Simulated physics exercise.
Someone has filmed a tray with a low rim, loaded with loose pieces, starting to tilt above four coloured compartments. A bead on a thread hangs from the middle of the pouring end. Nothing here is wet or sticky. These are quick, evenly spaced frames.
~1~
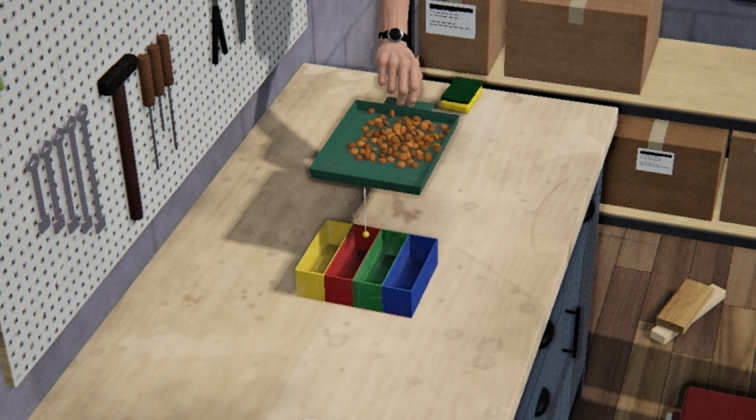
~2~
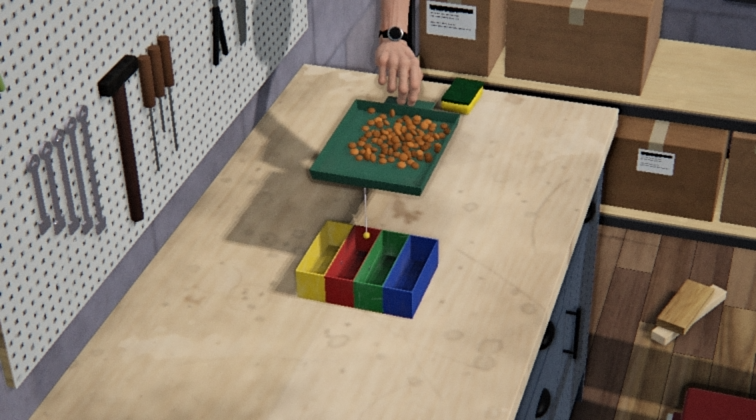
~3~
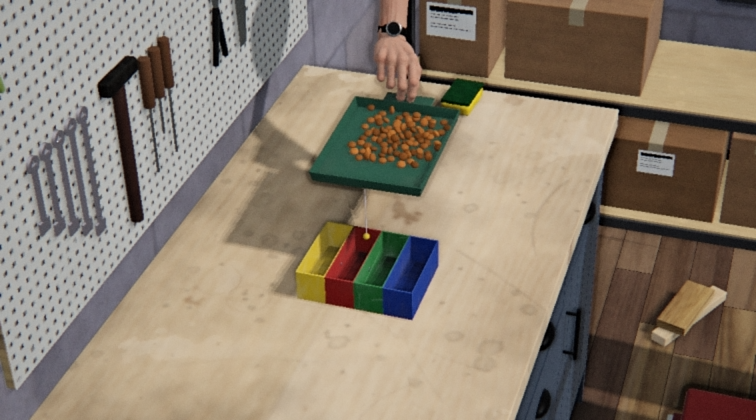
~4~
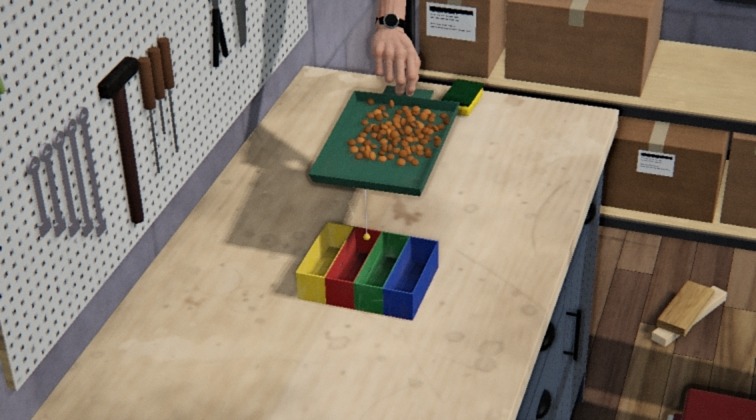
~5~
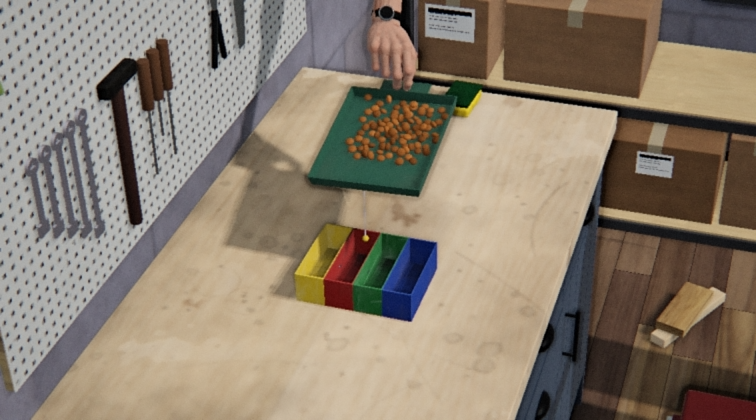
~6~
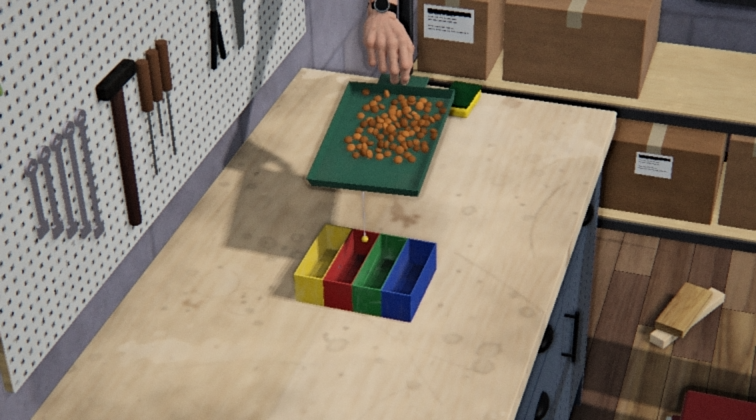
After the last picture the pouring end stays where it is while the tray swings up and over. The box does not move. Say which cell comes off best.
Fullest: The yellow cell.
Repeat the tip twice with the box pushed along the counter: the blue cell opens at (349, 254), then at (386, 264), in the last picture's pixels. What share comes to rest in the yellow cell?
In turn 0 and 30 in a hundred.
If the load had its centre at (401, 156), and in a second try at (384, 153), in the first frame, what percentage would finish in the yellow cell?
Roughly 30 per cent, and 40 per cent.
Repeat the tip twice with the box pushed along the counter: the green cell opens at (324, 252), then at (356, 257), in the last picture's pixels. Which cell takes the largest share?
At the first place the green one, at the second the cell in red.
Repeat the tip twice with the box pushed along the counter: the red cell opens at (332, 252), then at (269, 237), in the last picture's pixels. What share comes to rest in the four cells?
Roughly 100 per cent, and 60 per cent.
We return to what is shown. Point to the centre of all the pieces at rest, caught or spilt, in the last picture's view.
Close to (326, 280).
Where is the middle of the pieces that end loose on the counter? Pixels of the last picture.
Close to (288, 276).
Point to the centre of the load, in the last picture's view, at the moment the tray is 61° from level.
Roughly at (344, 178).
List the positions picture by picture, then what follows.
The first frame shows corners of the pouring end near (312, 168) and (419, 185), level; middle of the load near (401, 139), bits of cat kibble; bead on its thread near (366, 234); yellow cell near (310, 283); red cell near (339, 288); green cell near (368, 294); blue cell near (397, 299).
The second frame shows corners of the pouring end near (312, 169) and (420, 186), level; middle of the load near (402, 138).
The third frame shows corners of the pouring end near (312, 171) and (419, 187), tipped barely, lowest at the left corner; middle of the load near (402, 136).
The fourth frame shows corners of the pouring end near (312, 173) and (419, 187), tipped a little, lowest at the left corner; middle of the load near (401, 132).
The fifth frame shows corners of the pouring end near (310, 175) and (417, 188), tipped a little, lowest at the left corner; middle of the load near (399, 129).
The sixth frame shows corners of the pouring end near (309, 177) and (416, 189), tipped clearly, lowest at the left corner; middle of the load near (398, 125); yellow cell near (309, 288); red cell near (338, 293); green cell near (367, 298); blue cell near (396, 304).
Shortly afterwards, tray tipped steeply; the bulk on the tray; only a few in the yellow cell; a little falling or outside the box.
Next, tray tipped past a quarter turn; near two thirds on the tray; a little in the yellow cell; a little in the red cell; only a few in the green cell; a little falling or outside the box.
Some moments later, tray tipped past a quarter turn; near half in the yellow cell; near a quarter in the red cell; a little in the green cell; near a quarter falling or outside the box.
In the end, tray tipped past a quarter turn; near half in the yellow cell; near a quarter in the red cell; a little in the green cell; none at all in the blue cell; near a quarter outside the box.
